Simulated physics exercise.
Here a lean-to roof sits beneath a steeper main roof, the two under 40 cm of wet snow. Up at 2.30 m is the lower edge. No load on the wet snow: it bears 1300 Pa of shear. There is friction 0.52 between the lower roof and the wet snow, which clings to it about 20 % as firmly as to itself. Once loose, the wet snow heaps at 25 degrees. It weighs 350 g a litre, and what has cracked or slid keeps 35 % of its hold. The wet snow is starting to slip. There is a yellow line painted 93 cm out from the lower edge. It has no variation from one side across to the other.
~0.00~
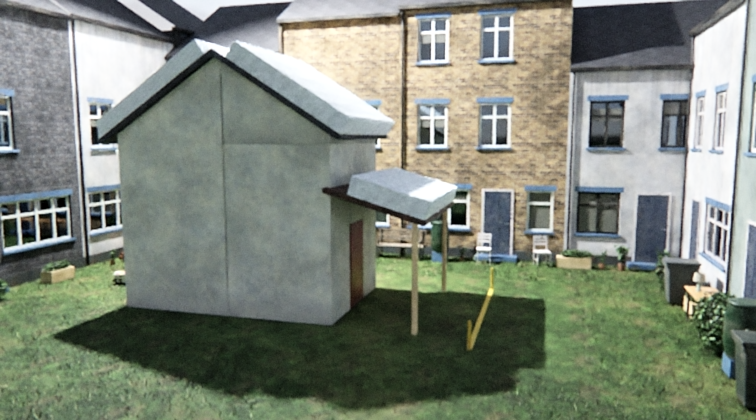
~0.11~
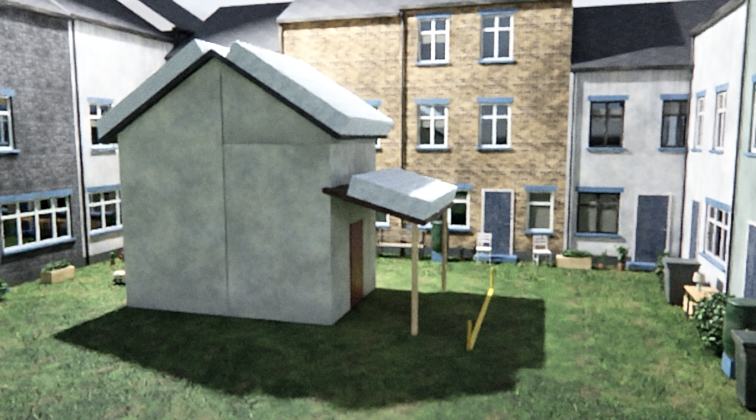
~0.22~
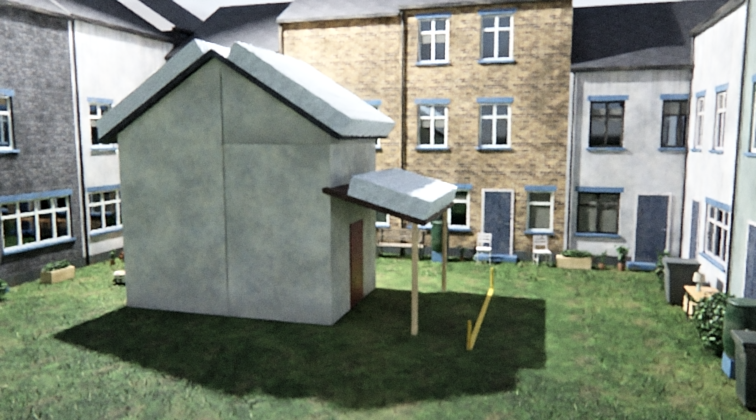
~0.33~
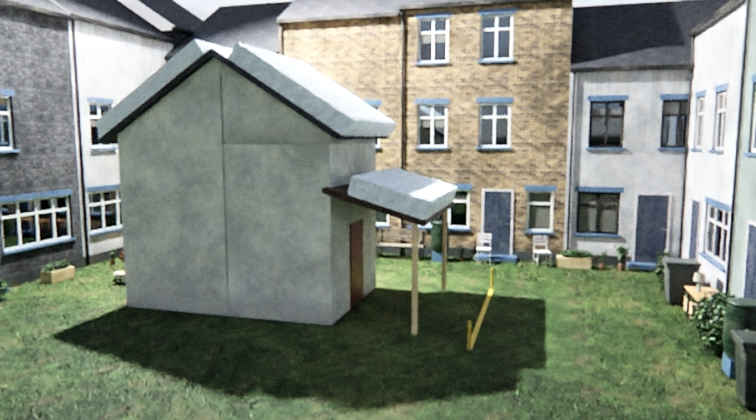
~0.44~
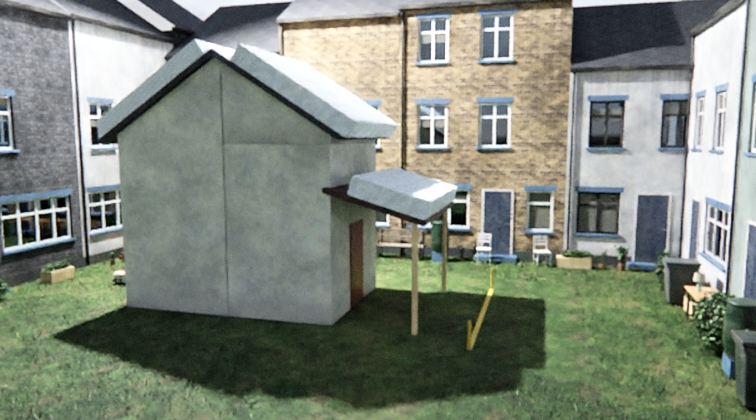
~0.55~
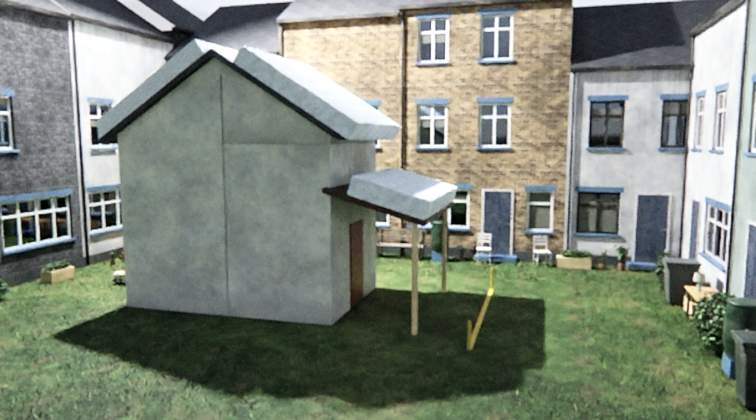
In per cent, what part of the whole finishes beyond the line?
I would say some 26 percent of the snow lies beyond it.
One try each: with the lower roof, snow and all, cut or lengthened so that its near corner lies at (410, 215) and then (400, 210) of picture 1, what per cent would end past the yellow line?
I'd expect around 35 percent the first time and around 40 percent the second.
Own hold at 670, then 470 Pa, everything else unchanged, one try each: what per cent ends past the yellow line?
50 in a hundred, followed by 55 in a hundred.
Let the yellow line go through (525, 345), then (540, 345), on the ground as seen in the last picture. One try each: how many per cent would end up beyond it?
About 5 %, then about 2 %.
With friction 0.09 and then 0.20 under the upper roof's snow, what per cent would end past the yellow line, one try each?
One try each gives 55 % and then 50 %.
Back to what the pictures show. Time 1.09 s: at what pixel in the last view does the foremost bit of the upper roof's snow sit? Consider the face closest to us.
Roughly at (381, 168).
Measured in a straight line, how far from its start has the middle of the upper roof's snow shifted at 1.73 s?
I'd put it near 2.2 m.
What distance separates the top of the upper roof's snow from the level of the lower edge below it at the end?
1.3 m, give or take.
After 1.09 s, none is below the lower edge and 0 % is past the line.
After 1.73 s, none is below the lower edge and 0 % is past the line.
After 2.36 s, 8 % is below the lower edge and 0 % is past the line.
After 3.00 s, 35 % is below the lower edge and 19 % is past the line.
After 4.90 s, 55 % is below the lower edge and 26 % is past the line.
